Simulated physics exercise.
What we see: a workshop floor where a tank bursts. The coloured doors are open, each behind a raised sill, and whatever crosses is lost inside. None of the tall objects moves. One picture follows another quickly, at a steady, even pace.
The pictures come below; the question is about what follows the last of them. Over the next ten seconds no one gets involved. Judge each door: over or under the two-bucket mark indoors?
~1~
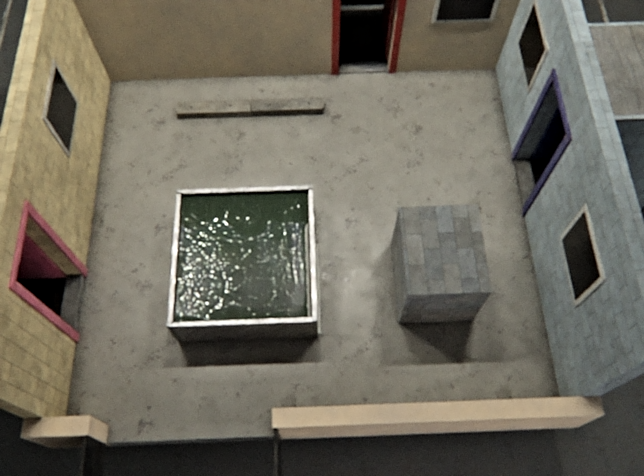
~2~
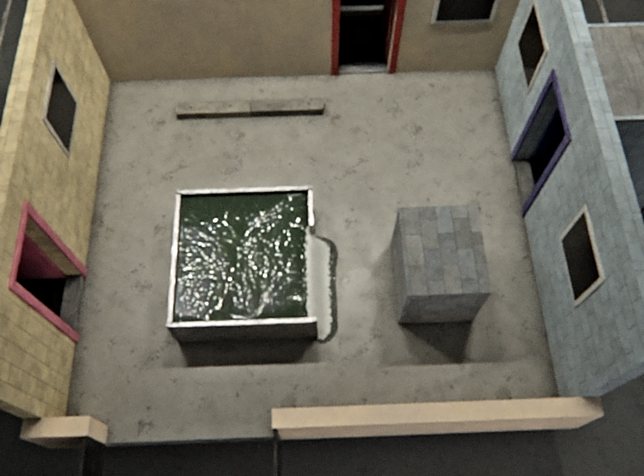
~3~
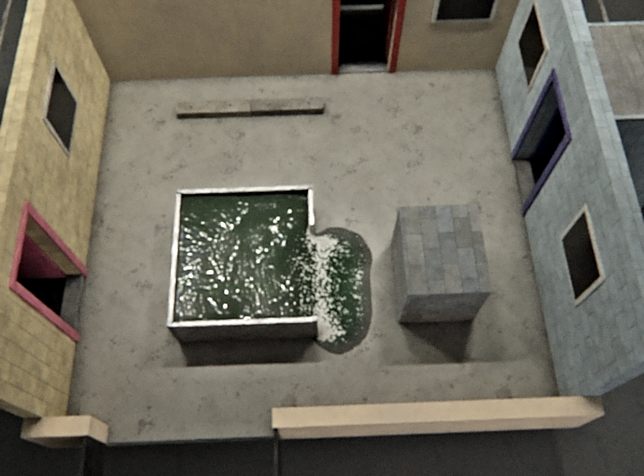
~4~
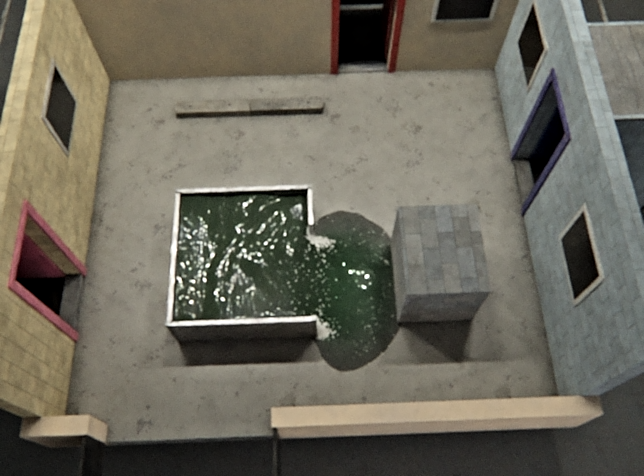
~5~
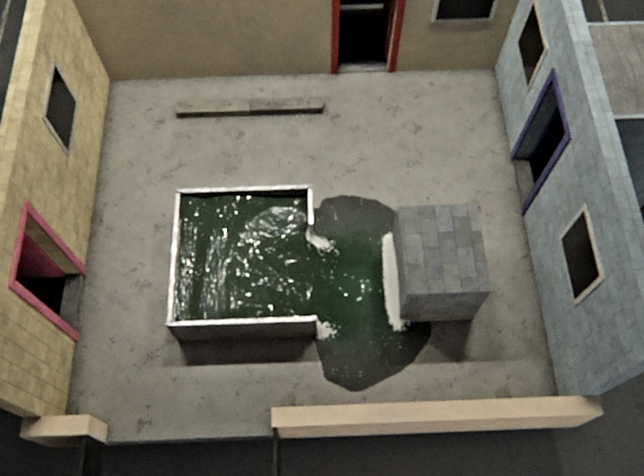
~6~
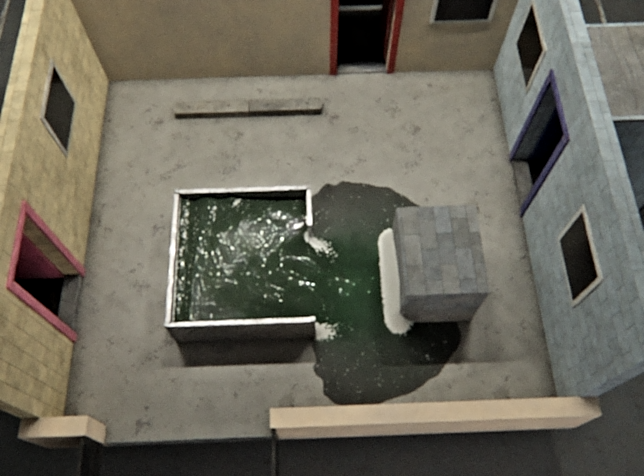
My call: Blue door, under; red door, over; pink door, under.
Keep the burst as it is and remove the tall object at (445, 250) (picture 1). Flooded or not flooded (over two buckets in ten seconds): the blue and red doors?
The blue door tops the mark and the red door tops the mark.
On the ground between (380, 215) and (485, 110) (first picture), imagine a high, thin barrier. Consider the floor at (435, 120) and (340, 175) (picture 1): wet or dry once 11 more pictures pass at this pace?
First spot parched, second spot submerged.
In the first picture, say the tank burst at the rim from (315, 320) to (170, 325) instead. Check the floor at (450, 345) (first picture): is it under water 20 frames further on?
Answer: Soaked.
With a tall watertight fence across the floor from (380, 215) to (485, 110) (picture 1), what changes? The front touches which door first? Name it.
It would be the blue-painted one.
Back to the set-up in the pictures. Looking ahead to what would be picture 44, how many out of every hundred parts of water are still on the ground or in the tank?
94 %.
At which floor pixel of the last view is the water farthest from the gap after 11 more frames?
The front should reach about (465, 78).
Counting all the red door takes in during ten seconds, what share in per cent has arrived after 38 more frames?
My estimate is close to 65 per cent.
A moment on, water covers 20 % of the floor; the blue door not reached, the red door not reached, the pink door not reached.
Next, water covers 40 % of the floor; the blue door wet at the sill, nothing in, the red door not reached, the pink door not reached.
Then, water covers 65 % of the floor; the blue door wet at the sill, nothing in, the red door over two buckets in, the pink door not reached.
Later, water covers 85 % of the floor; the blue door wet at the sill, nothing in, the red door far over two buckets in, the pink door wet at the sill, nothing in.
In the end, water covers 95 % of the floor; the blue door under two buckets in, the red door far over two buckets in, the pink door wet at the sill, nothing in.
